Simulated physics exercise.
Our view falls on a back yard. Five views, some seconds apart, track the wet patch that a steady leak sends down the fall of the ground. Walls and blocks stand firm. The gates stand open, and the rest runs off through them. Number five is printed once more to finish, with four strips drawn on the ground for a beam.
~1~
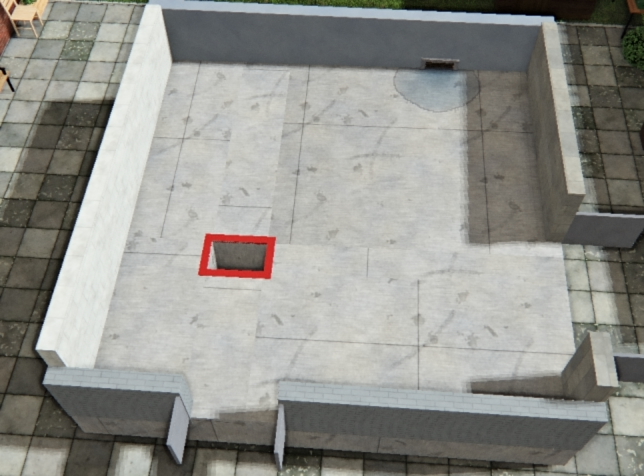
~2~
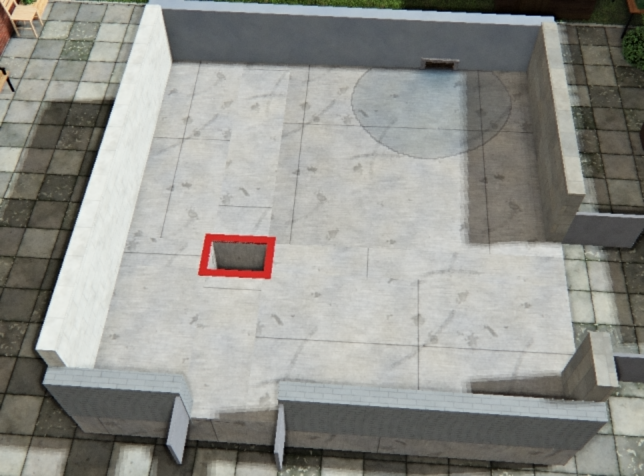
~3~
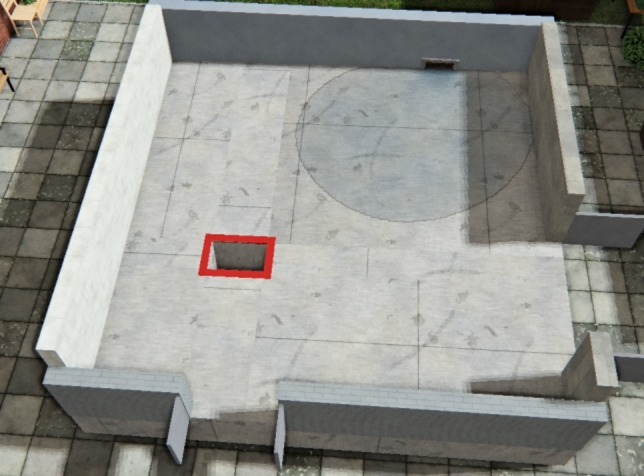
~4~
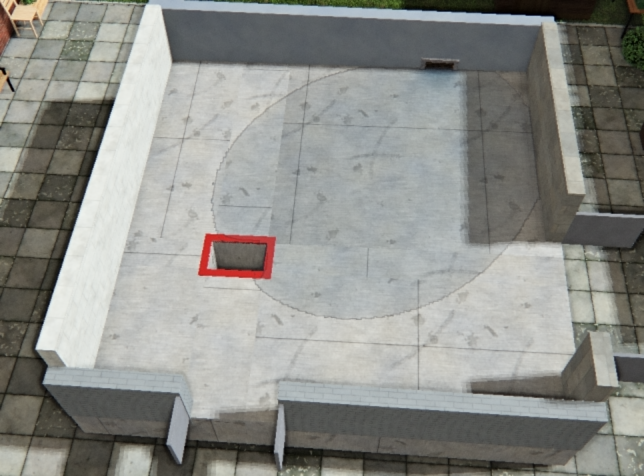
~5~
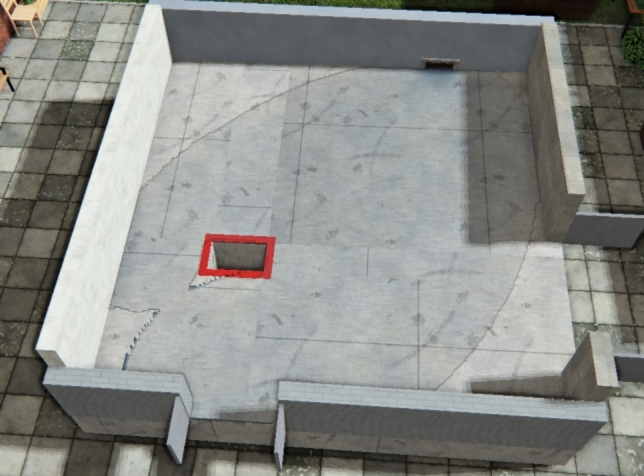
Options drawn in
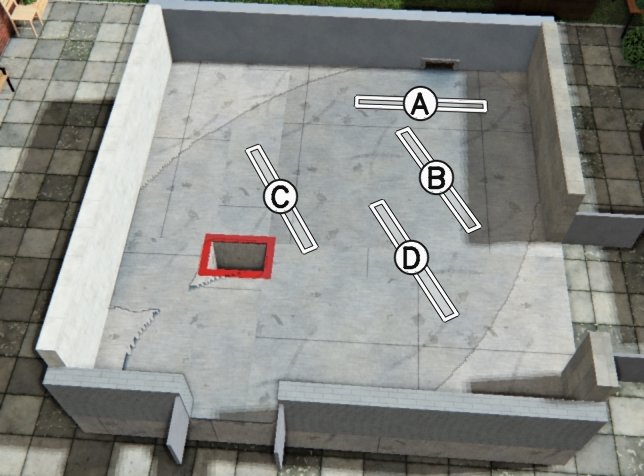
A paved back yard is seen from high above at a slant, its pale slab floor enclosed by low walls with open gaps at the front and right. A red-rimmed rectangular drain sits left of centre, and a small dark outfall opens in the grey back wall. From the outfall a thin bluish sheet of water spreads forward and leftward, reaches the drain and passes around it, while the camera stays still.
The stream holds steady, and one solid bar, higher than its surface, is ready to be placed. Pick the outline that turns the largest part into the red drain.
The answer is position D.
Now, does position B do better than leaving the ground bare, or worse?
It is worse.
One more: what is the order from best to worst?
D, B, A, C.
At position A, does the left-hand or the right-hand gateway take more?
The left gate.
In white, A from (356, 101) to (485, 106); B from (402, 130) to (473, 228); C from (253, 148) to (310, 249); D from (376, 203) to (450, 316).
With A, about 11 % of the stream goes into the red drain, about 88 % out by the gates.
With B, about 20 % of the stream goes into the red drain, about 79 % out by the gates.
With C, about 8 % of the stream goes into the red drain, about 91 % out by the gates.
With D, about 29 % of the stream goes into the red drain, about 70 % out by the gates.
